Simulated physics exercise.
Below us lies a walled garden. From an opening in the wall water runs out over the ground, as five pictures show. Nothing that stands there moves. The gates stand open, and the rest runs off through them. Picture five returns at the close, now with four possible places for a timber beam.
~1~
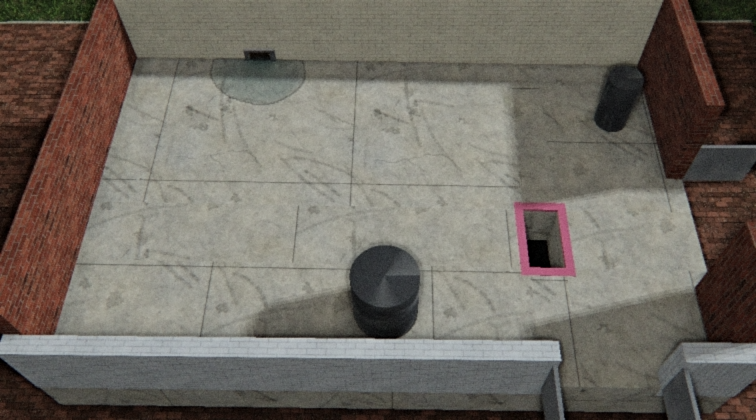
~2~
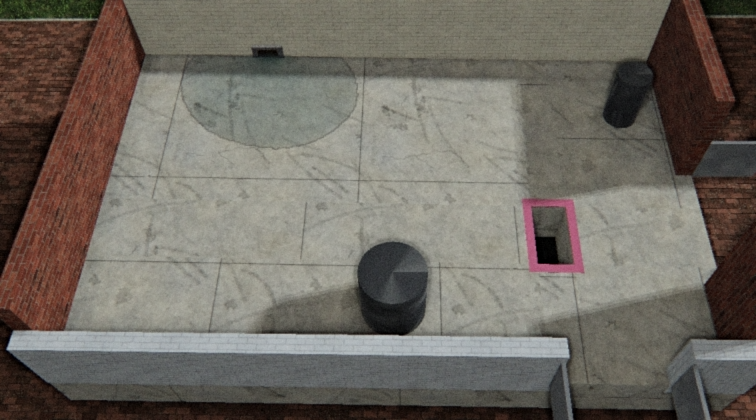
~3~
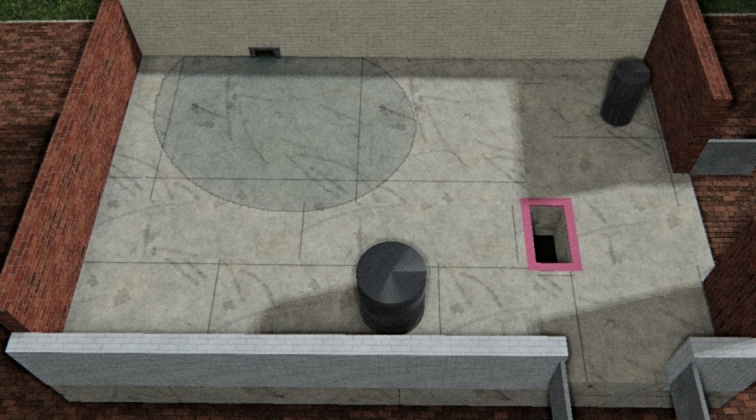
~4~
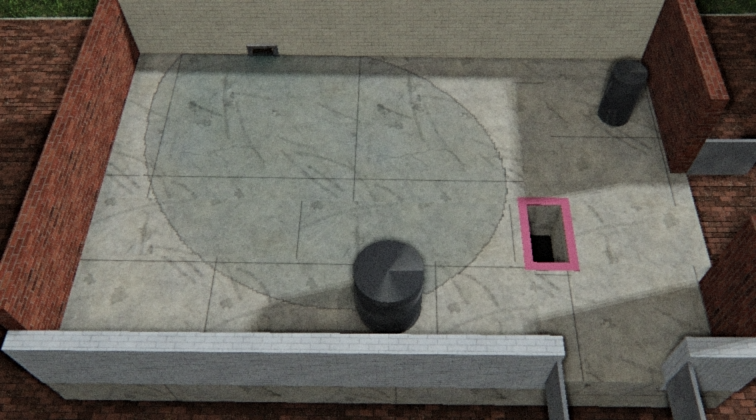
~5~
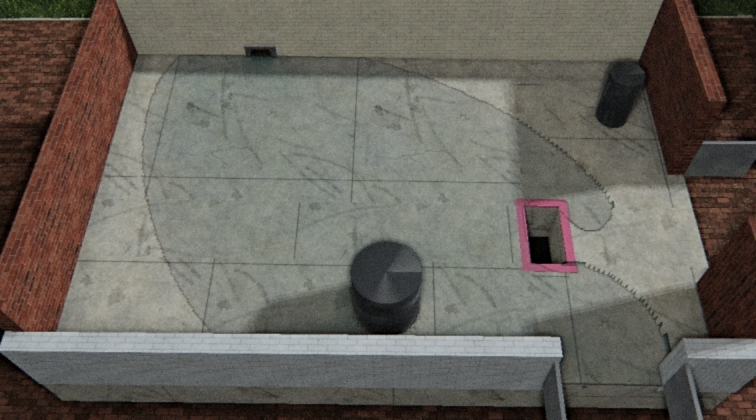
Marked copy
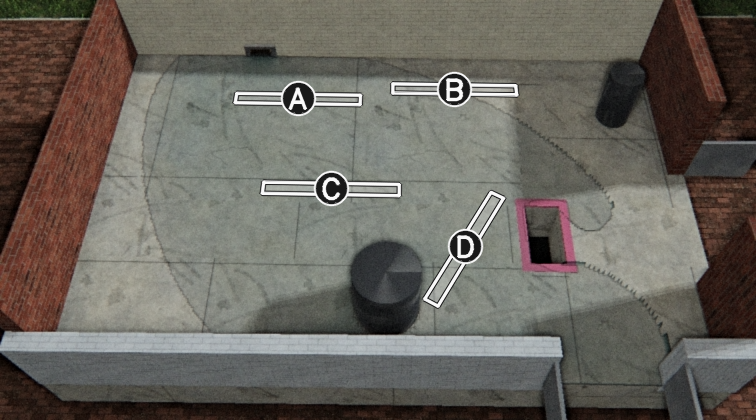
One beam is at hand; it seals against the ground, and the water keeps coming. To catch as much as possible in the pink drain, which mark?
Take C.
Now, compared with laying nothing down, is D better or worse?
It is worse.
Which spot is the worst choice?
D it is.
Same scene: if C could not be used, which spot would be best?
Spot B.
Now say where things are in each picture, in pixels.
Outfall at (260, 55); pink drain at (544, 238); open gate at (680, 230); open gate at (601, 369); 3 % of the ground under water, visible out to (253, 99); pink drain still dry, in the first picture.
In the second picture, 10 % of the ground under water, visible out to (280, 143); pink drain still dry.
In the third picture, 23 % of the ground under water, visible out to (316, 207); pink drain still dry.
In the fourth picture, 43 % of the ground under water, visible out to (474, 248); pink drain still dry.
In the fifth picture, 62 % of the ground under water, visible out to (631, 308); pink drain taking water.
In white, A from (236, 97) to (360, 99); B from (392, 88) to (516, 90); C from (263, 187) to (399, 190); D from (431, 302) to (497, 195).
For spot A, about 11 % of the stream goes into the pink drain, about 89 % out by the gates.
For spot B, about 22 % of the stream goes into the pink drain, about 77 % out by the gates.
For spot C, about 30 % of the stream goes into the pink drain, about 70 % out by the gates.
For spot D, about 5 % of the stream goes into the pink drain, about 95 % out by the gates.
